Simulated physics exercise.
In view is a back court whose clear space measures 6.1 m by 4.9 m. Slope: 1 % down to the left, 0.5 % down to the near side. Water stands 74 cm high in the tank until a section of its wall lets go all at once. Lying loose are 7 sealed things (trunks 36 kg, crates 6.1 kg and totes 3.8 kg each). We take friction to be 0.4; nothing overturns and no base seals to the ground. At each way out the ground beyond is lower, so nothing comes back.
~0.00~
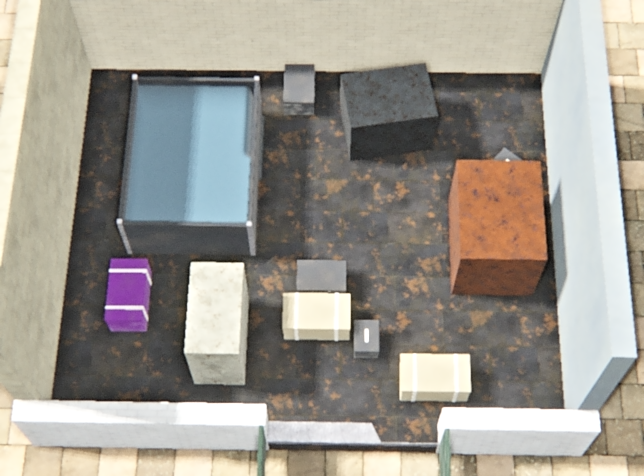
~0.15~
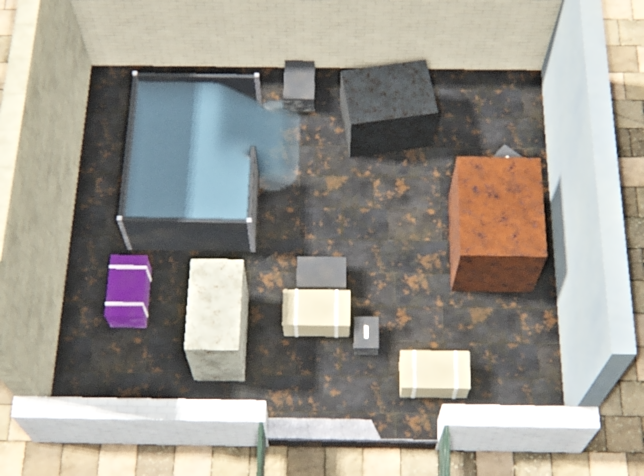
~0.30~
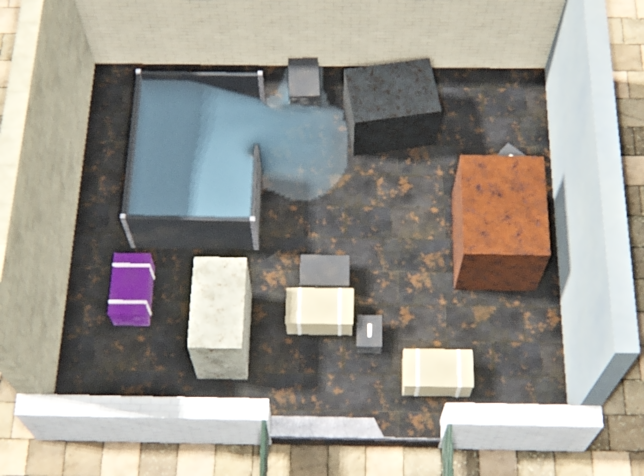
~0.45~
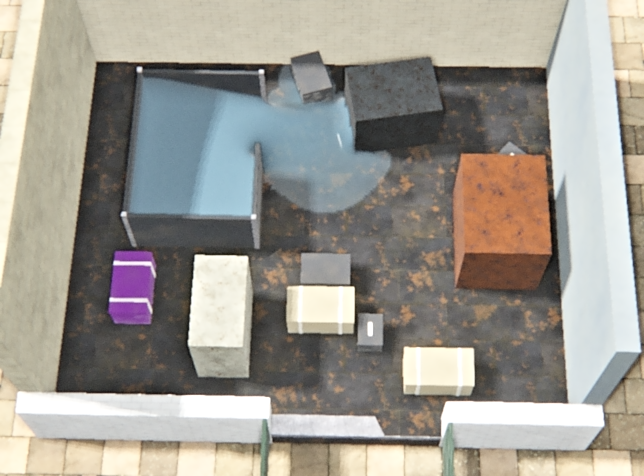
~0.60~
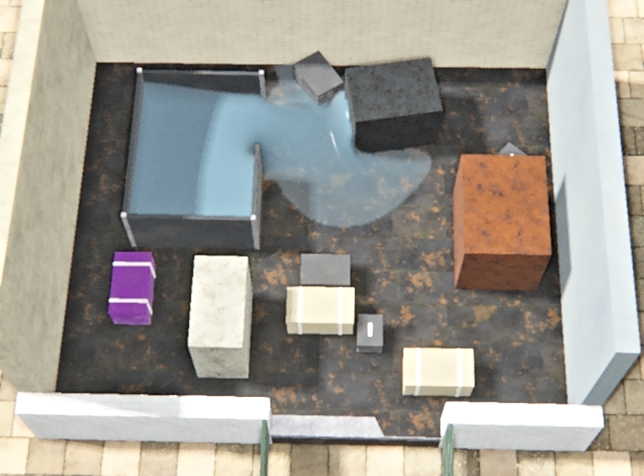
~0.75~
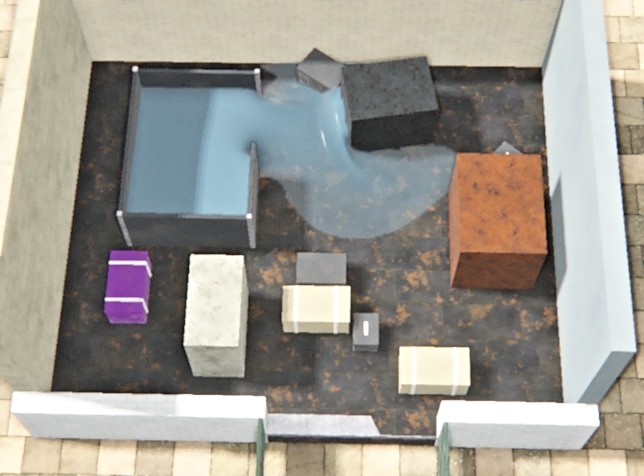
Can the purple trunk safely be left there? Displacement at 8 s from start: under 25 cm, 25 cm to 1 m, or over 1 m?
It scarcely budges.
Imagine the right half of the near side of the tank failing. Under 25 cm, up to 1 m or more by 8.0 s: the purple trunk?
In that case the purple trunk travels far.
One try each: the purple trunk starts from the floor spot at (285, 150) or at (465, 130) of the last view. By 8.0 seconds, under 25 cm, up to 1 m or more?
Try one: It is washed away. Try two: It hardly moves.
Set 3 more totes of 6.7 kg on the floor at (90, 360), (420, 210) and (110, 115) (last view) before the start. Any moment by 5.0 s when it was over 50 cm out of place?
In sequence: Stays within; goes beyond; goes beyond.
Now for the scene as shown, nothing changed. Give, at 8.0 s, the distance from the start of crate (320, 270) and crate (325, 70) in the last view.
Taking them in turn, the shifts are 80 cm and 40 cm.
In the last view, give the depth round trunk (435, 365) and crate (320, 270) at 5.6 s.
Roughly 5 and 3 cm.
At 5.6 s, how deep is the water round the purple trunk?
Depth: About 3 cm.
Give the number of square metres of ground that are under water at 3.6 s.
Close to 22 m2, I'd say.
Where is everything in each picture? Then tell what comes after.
In the first frame, the purple trunk at (127, 289), on the bottom; 2.9 m2 under water; 0 of 7 have shifted.
In the second frame, the purple trunk at (126, 285) rests on the ground; 3.5 m2 under water; 0 of 7 have shifted.
In the third frame, the purple trunk at (130, 283) rests on the ground; water covers 4.4 m2; 0 of 7 have shifted.
In the fourth frame, the purple trunk at (131, 281) rests on the ground; 5.1 m2 under water; 1 of 7 have shifted.
In the fifth frame, the purple trunk at (131, 282), on the bottom; 6.0 m2 under water; 1 of 7 have shifted.
In the sixth frame, the purple trunk at (126, 281) rests on the ground; 6.9 m2 under water; 1 of 7 have shifted.
After 1.6 s the purple trunk is near (126, 281), 0.0 m from its start, aground; 0 of 7 are out; 1 afloat.
After 3.6 s the purple trunk is near (126, 281), 0.0 m from its start, aground; 1 of 7 are out; 2 afloat.
After 5.6 s the purple trunk is near (126, 281), 0.0 m from its start, aground; 1 of 7 are out; 2 afloat.
After 8.0 s the purple trunk is near (126, 281), 0.0 m from its start, aground; 1 of 7 are out; 3 afloat.
